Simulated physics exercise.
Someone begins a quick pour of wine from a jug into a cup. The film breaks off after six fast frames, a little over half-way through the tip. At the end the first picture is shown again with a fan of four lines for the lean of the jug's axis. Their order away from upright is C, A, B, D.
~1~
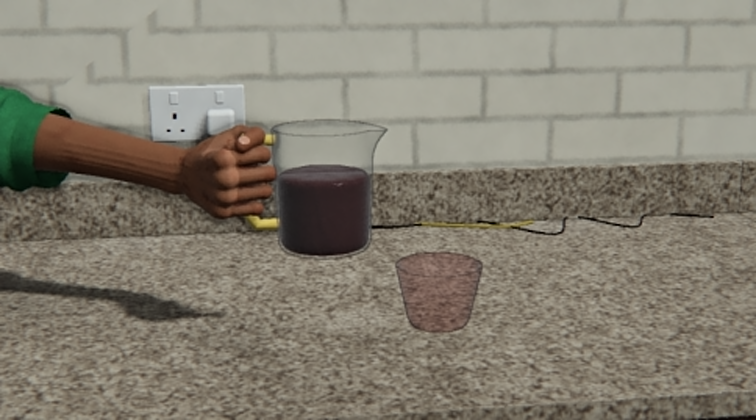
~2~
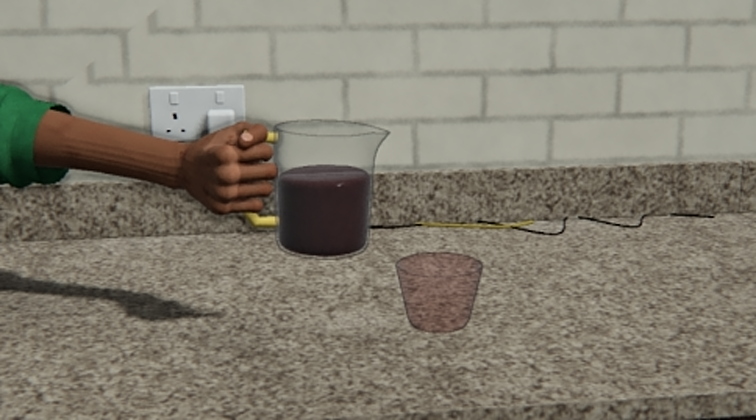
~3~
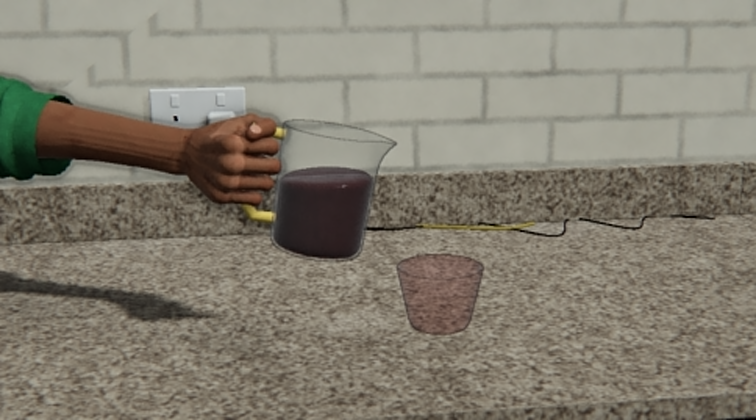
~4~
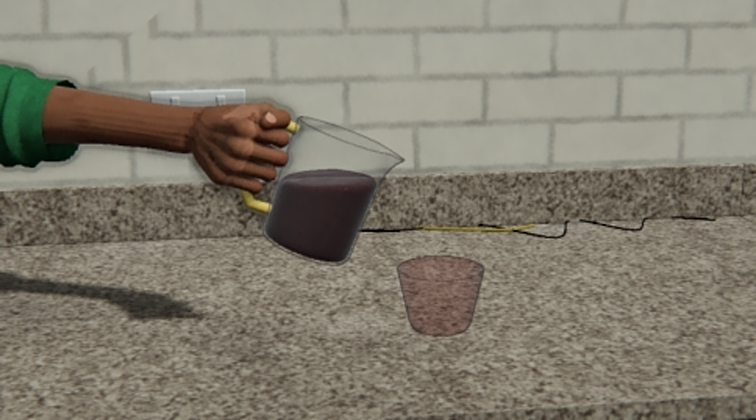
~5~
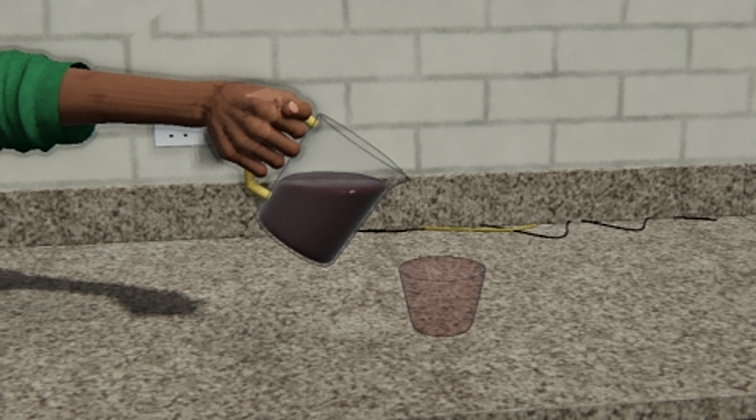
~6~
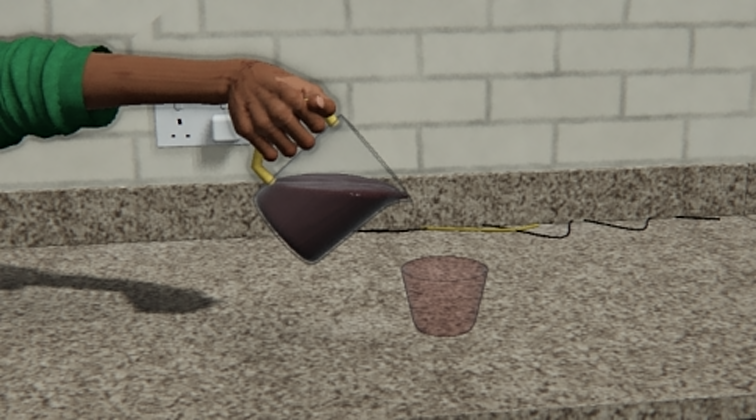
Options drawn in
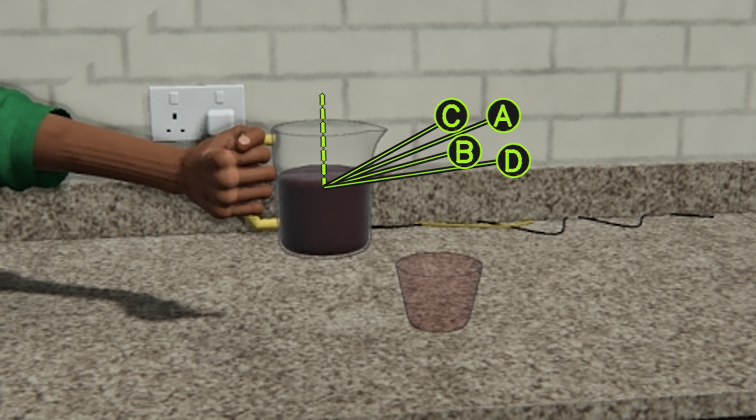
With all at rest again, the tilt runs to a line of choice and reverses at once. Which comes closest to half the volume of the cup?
Mark C does it best.
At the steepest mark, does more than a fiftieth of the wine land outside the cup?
Yes, it does.
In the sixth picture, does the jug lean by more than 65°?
No, it does not.
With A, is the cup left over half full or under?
Over.
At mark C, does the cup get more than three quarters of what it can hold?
No, it does not.
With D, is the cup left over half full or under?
Over.
In lime, A at (487, 121); B at (447, 154); C at (436, 125); D at (496, 162).
With A, the cup ends with about 65 % of what it can hold; 8 % of the wine is spilt.
With B, the cup ends with about 72 % of what it can hold; 19 % of the wine is spilt.
With C, the cup ends with about 49 % of what it can hold.
With D, the cup ends with about 78 % of what it can hold; 30 % of the wine is spilt.
